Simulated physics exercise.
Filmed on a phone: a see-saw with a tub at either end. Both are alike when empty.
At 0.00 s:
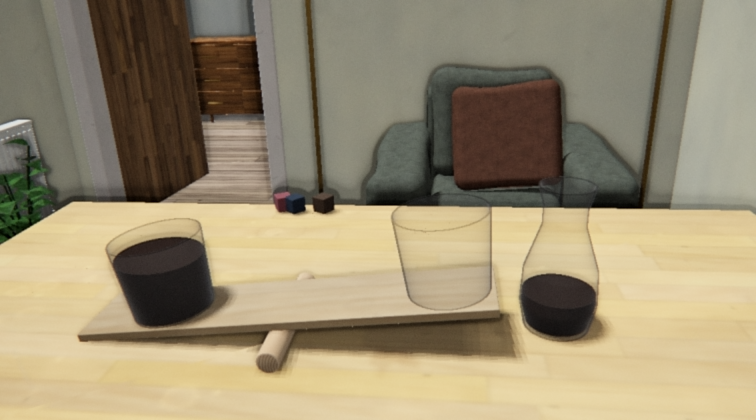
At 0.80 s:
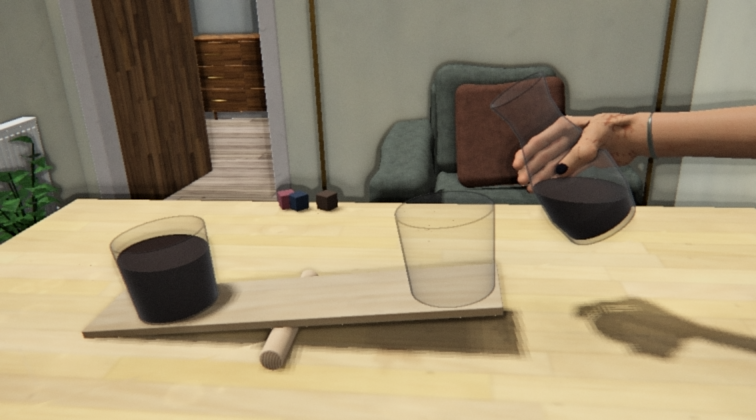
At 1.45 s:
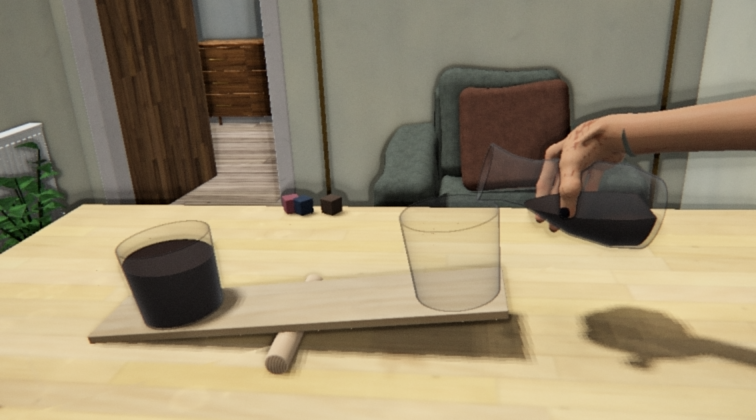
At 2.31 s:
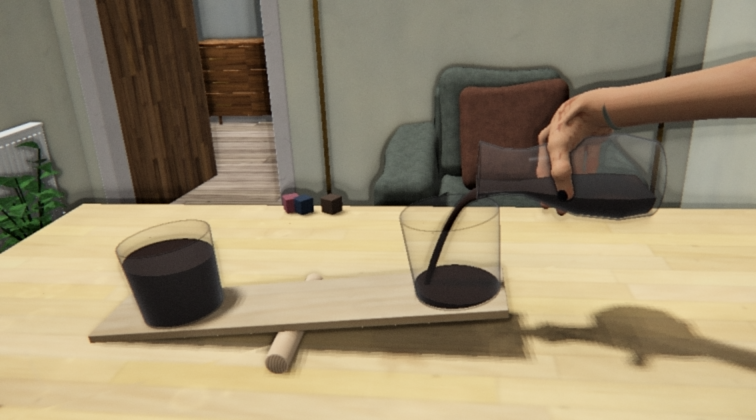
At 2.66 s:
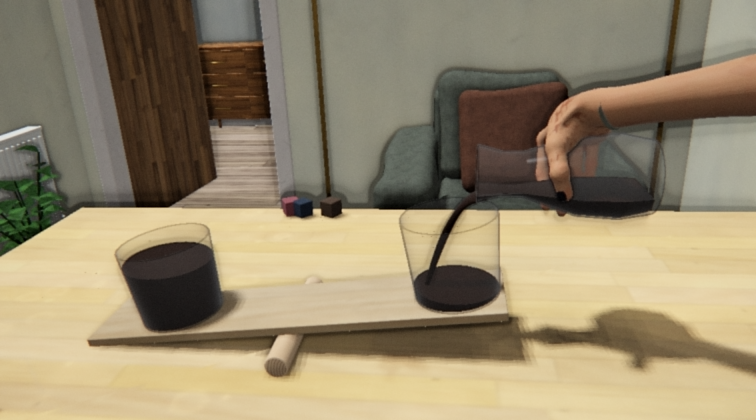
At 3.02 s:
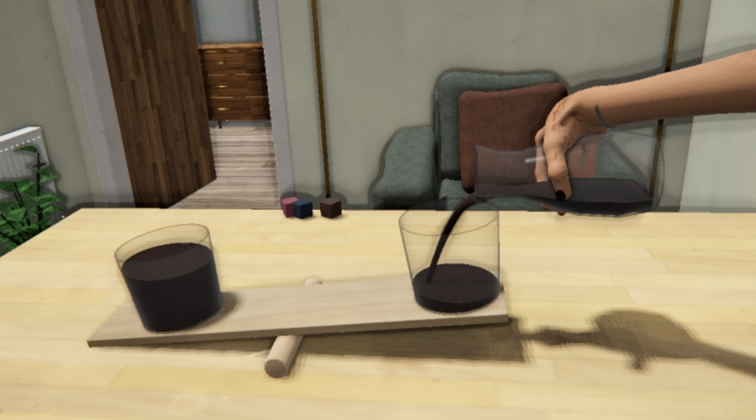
A hand lifts a carafe, tilts it and pours dark liquid into the right tub.
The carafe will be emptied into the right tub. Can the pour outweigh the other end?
It keeps its lean.
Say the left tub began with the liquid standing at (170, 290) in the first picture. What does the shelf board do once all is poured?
In that case: Flips.
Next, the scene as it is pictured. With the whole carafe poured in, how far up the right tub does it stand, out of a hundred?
I make it 30 per cent.
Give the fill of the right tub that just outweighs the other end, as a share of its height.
Near 50 in a hundred.
By 3.9 s, the right tub is about a quarter full; the shelf board leans as before.
By 6.0 s, the right tub is about a third full; the shelf board leans as before.
